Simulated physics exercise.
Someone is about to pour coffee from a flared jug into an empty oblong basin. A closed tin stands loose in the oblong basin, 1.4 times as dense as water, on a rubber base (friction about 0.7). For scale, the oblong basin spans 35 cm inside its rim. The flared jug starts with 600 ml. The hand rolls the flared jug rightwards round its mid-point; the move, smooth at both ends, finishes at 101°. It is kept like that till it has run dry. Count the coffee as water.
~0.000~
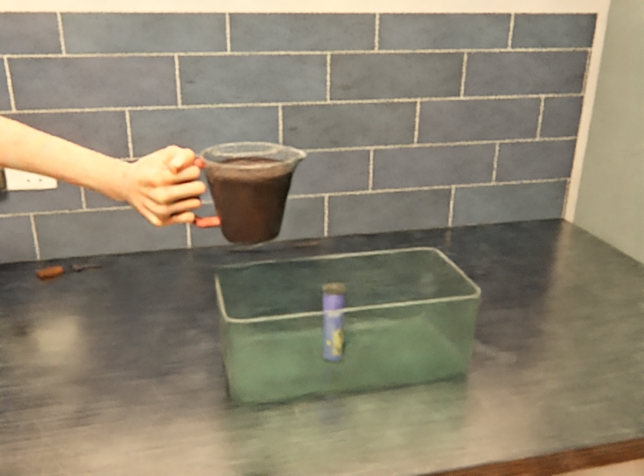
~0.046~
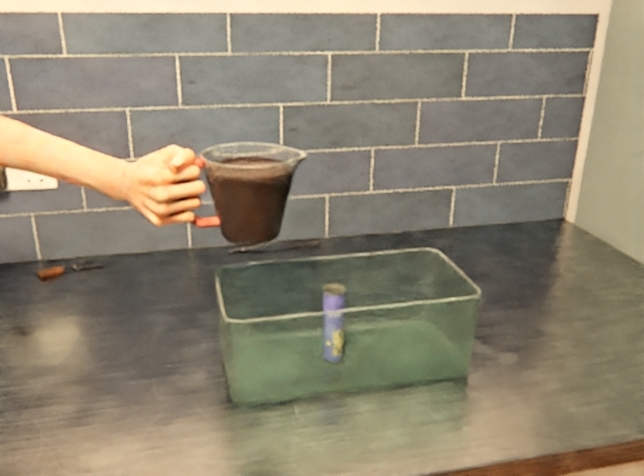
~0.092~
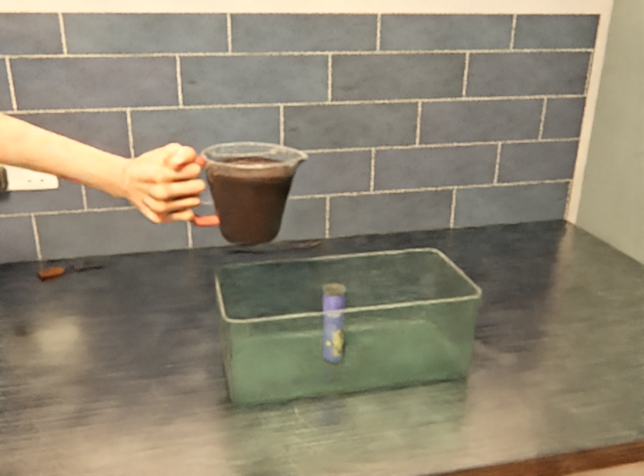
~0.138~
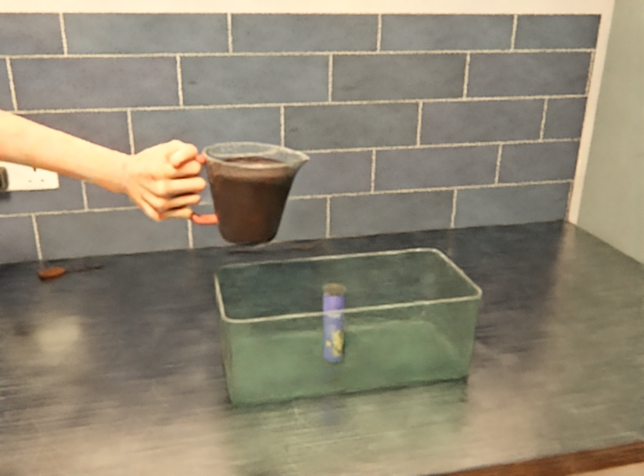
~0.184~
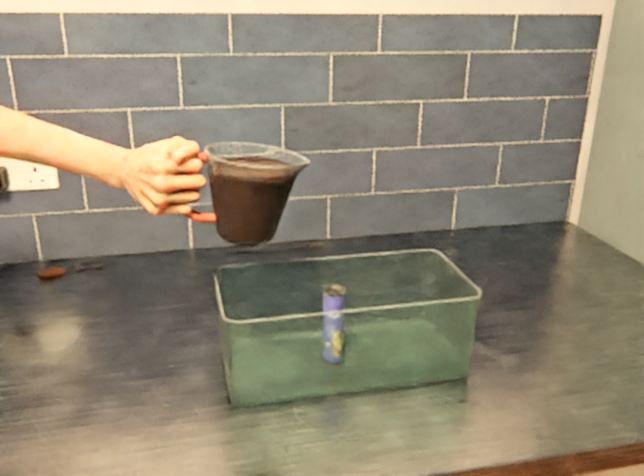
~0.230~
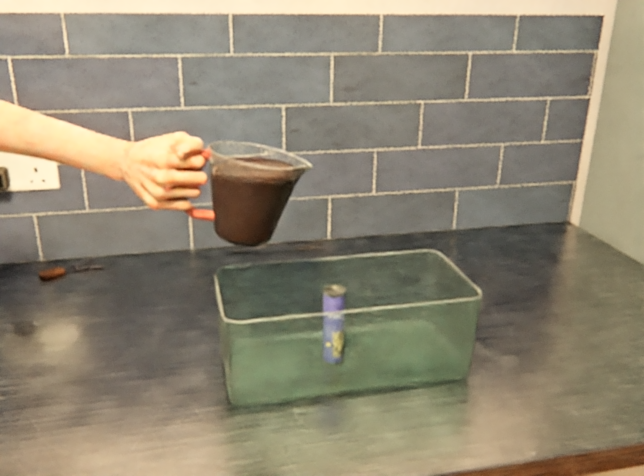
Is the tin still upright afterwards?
It stays up.
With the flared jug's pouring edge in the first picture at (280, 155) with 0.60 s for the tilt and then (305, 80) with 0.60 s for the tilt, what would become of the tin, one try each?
First it keeps standing; then it remains upright.
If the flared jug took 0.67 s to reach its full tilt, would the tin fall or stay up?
The tin goes over.
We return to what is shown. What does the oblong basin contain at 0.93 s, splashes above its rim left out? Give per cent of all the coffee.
Near 70 in a hundred.
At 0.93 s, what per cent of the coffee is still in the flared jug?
Some 16 per cent.
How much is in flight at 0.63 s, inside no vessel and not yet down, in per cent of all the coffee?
Near 22 in a hundred.
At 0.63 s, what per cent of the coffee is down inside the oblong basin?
About 9 per cent.
After 0.63 s the tilt is 65° and 70 per cent is still to pour; the tin stands where it began.
After 0.93 s the tilt is 97° and 15 per cent is still to pour; the tin stands where it began.
After 1.24 s the tilt is 101° and 0 per cent is still to pour; the tin stands where it began.
After 1.57 s the tilt is 101° and 0 per cent is still to pour; the tin stands where it began.
In the end the tin stands where it began.
